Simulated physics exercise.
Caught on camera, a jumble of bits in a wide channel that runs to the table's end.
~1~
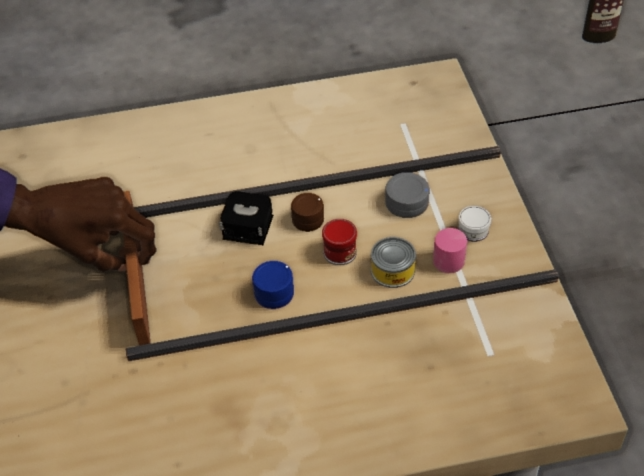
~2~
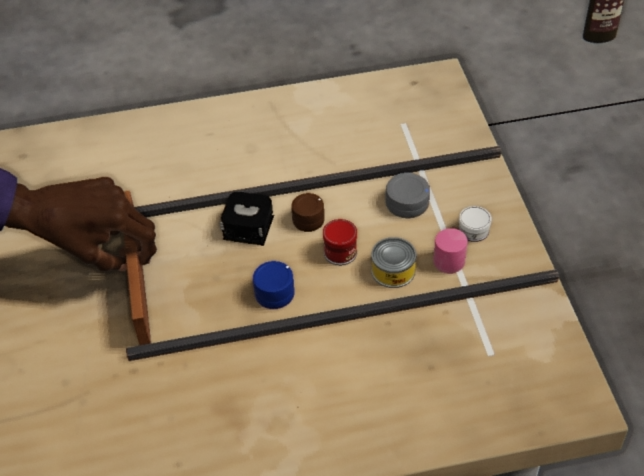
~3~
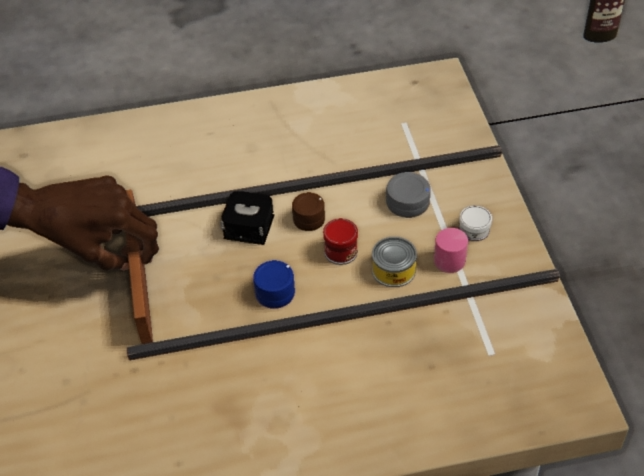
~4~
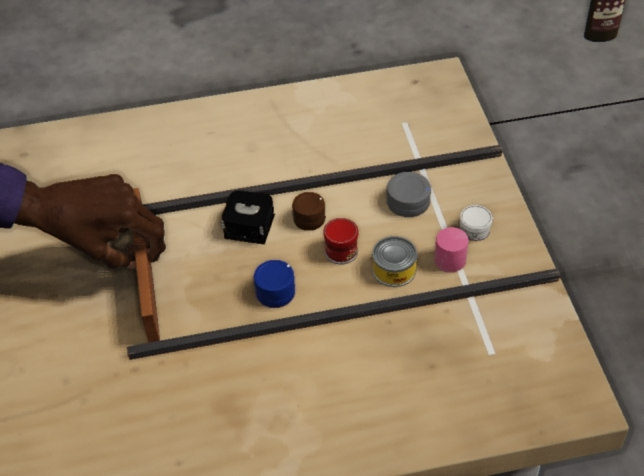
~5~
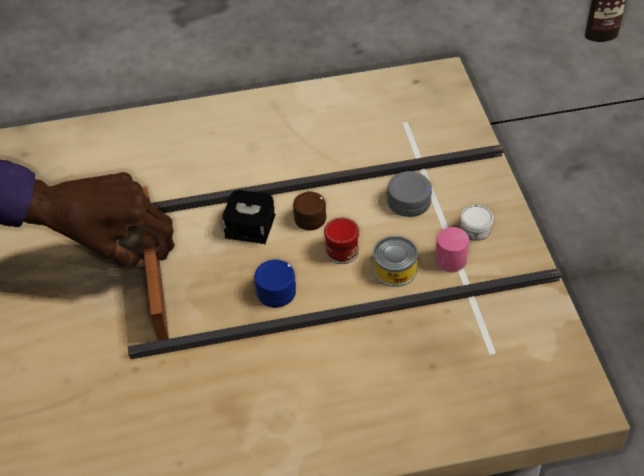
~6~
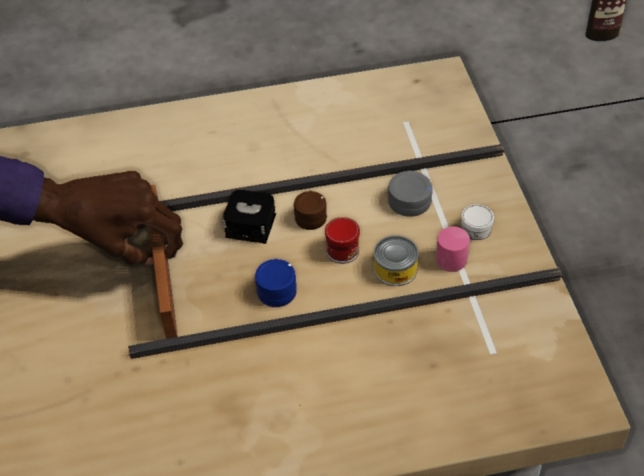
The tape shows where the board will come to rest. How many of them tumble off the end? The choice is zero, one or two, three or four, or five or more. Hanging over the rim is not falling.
Outcome: The number that fall off is one or two.
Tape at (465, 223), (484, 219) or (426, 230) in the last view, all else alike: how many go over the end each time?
In that order 2, 4 and 0.
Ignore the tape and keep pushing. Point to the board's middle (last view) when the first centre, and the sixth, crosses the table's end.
Near (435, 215) and (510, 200).
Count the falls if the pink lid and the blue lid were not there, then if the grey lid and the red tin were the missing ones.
Fallen: 1, and 1 in the other try.
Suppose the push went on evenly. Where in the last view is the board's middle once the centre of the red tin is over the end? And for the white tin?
About (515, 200), and (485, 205) for the other.
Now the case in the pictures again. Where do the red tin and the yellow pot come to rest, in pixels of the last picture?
The red tin at (464, 219), the yellow pot at (515, 239).
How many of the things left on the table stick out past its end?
It comes to 0.
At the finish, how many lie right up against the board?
That makes 3.
Soon after, none off yet; white tin at rest near (477, 222); pink lid at rest near (453, 249); grey lid at rest near (410, 193).
After that, none off yet; white tin at rest near (477, 222); pink lid moving near (462, 248); grey lid displaced about its own width near (442, 189).
In the end, the number that fall off is one or two; gone, grey lid and pink lid.
